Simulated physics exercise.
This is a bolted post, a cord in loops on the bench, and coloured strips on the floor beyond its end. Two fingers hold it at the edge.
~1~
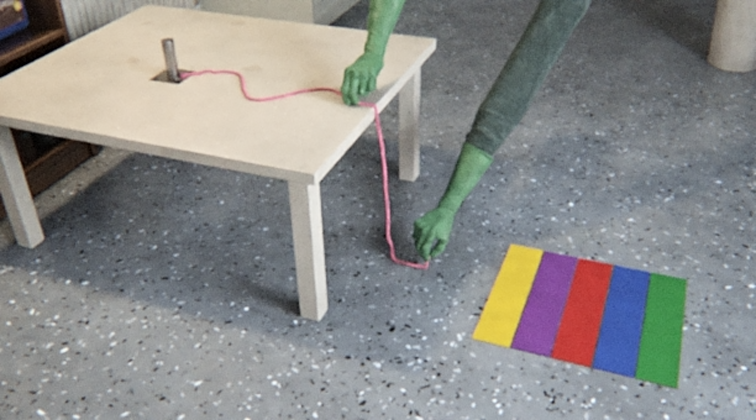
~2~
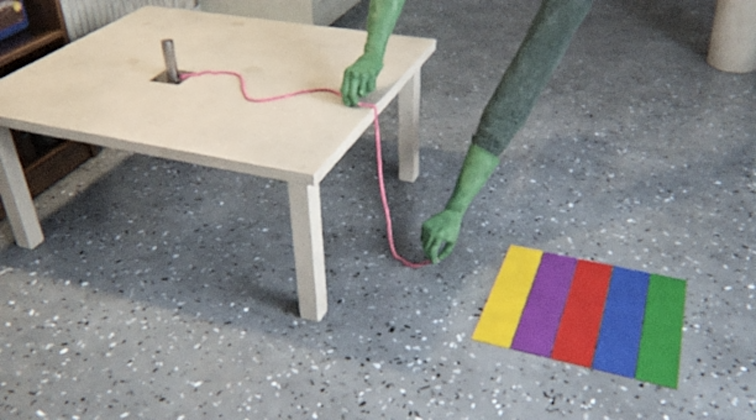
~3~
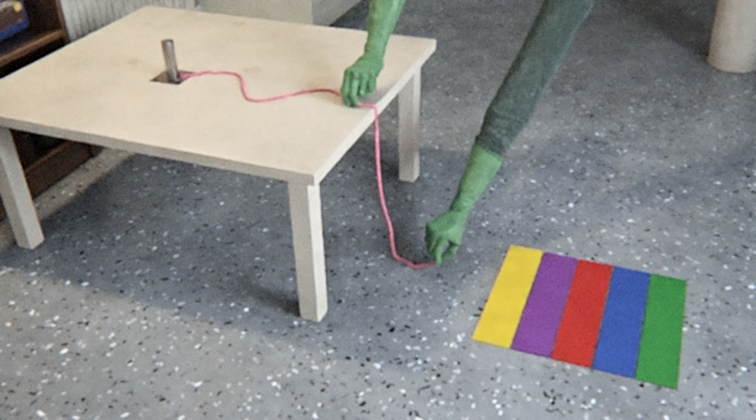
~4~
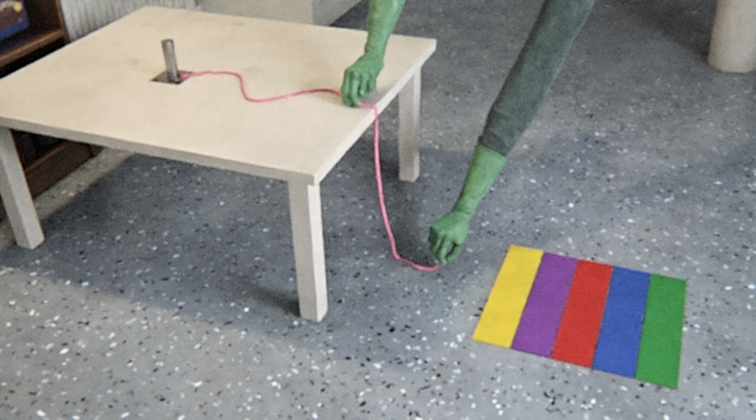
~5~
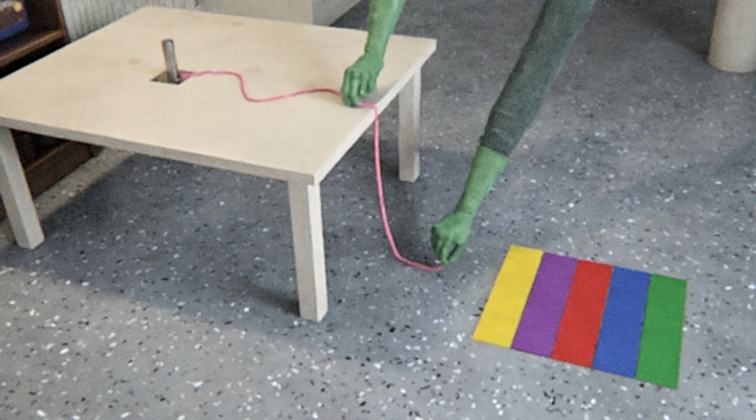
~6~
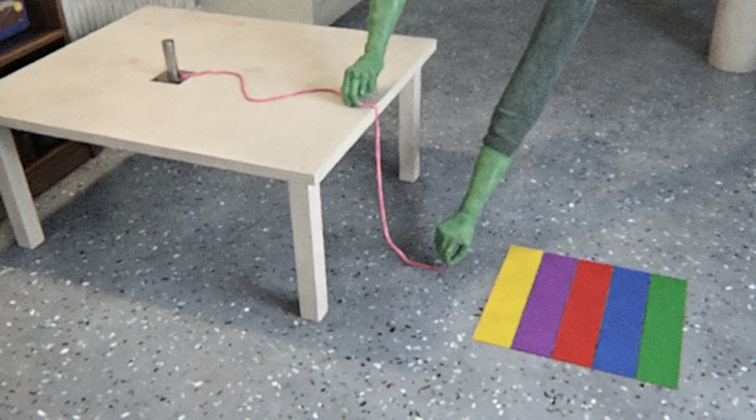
A green hand held a pink cord at the edge of a pale table while the other hand drew its lower end slightly to the right, just above the speckled floor, near five coloured strips.
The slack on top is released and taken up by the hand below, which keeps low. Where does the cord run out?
The end stops over the blue strip.
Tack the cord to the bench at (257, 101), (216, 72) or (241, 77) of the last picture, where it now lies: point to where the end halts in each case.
The places are (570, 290), (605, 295) and (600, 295).
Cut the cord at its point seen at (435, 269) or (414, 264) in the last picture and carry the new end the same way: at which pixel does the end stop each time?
About (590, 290) and (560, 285).
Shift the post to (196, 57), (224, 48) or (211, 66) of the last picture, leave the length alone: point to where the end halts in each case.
Near (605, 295), (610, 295) and (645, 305).
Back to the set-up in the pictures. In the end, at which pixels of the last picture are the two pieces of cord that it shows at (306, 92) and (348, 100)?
About (351, 103), and the other about (399, 130).
Soon after, end near (561, 286); over purple.
Then, end near (599, 294); over red.
At full stretch, end near (623, 299); over blue. It gets as far as the blue strip.
